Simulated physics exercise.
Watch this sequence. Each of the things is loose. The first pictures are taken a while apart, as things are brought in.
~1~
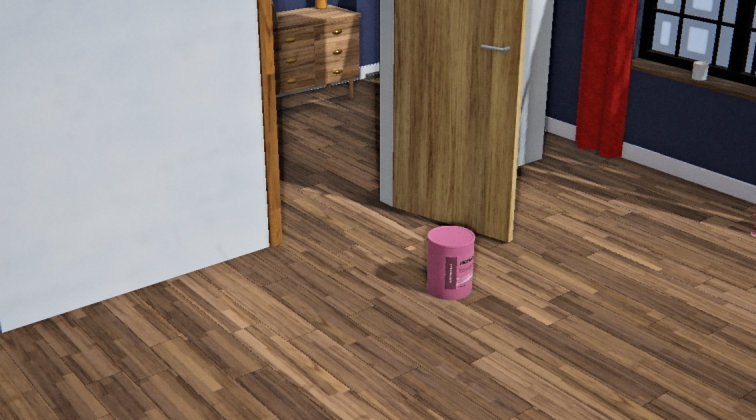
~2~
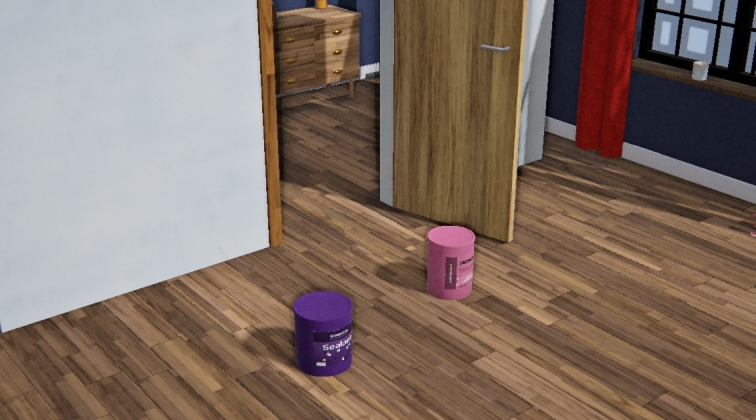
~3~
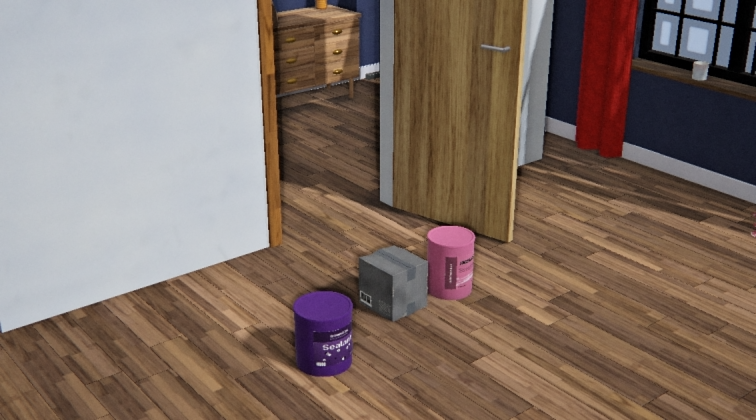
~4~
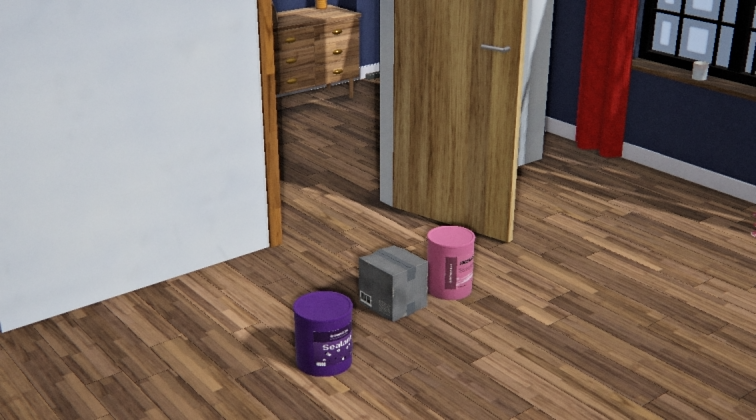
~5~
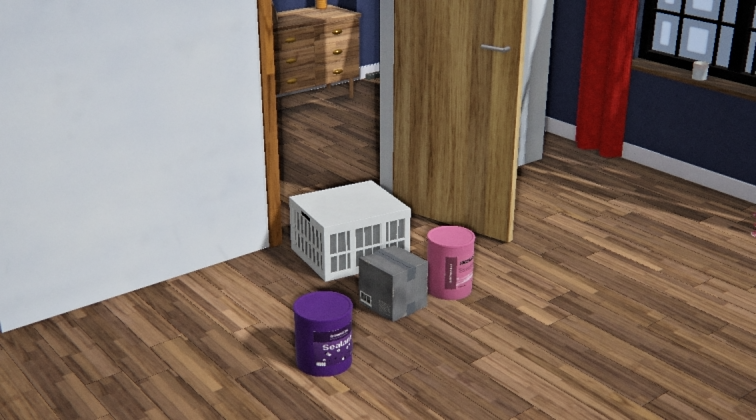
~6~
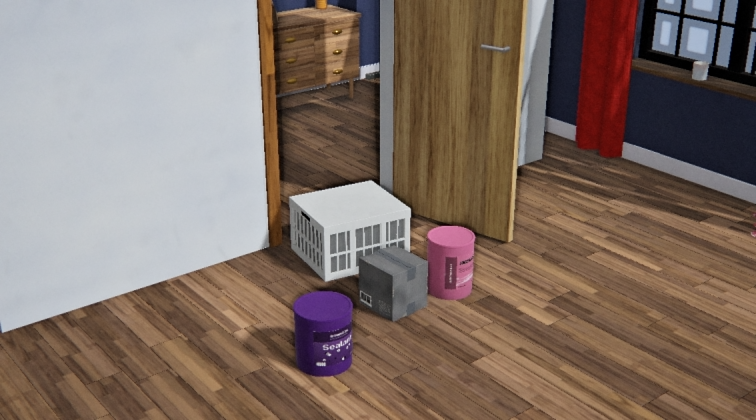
A wooden door stands wide open in a room with a dark wood floor, seen from above at an angle, with a white wall at left, a drawer chest behind and a red curtain at right. A pink pail sits before the door; a purple pail appears at front left, then a grey box between them, then a white slatted chest behind. The door and camera stay still.
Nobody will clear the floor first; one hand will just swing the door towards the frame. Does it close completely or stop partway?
In this one the door doesn't finish its swing at all.
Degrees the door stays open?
Angle: About 55°.
Then, 0.40 s past the last view, door at 97°.
Then, 0.70 s past the last view, door at 81°.
Then, 0.90 s past the last view, door at 68°.
Then, 1.00 s past the last view, door at 60°.
Finally, door at 57°; all 4 still in place. Final places as the last picture's camera would see them, white chest near (346, 229).
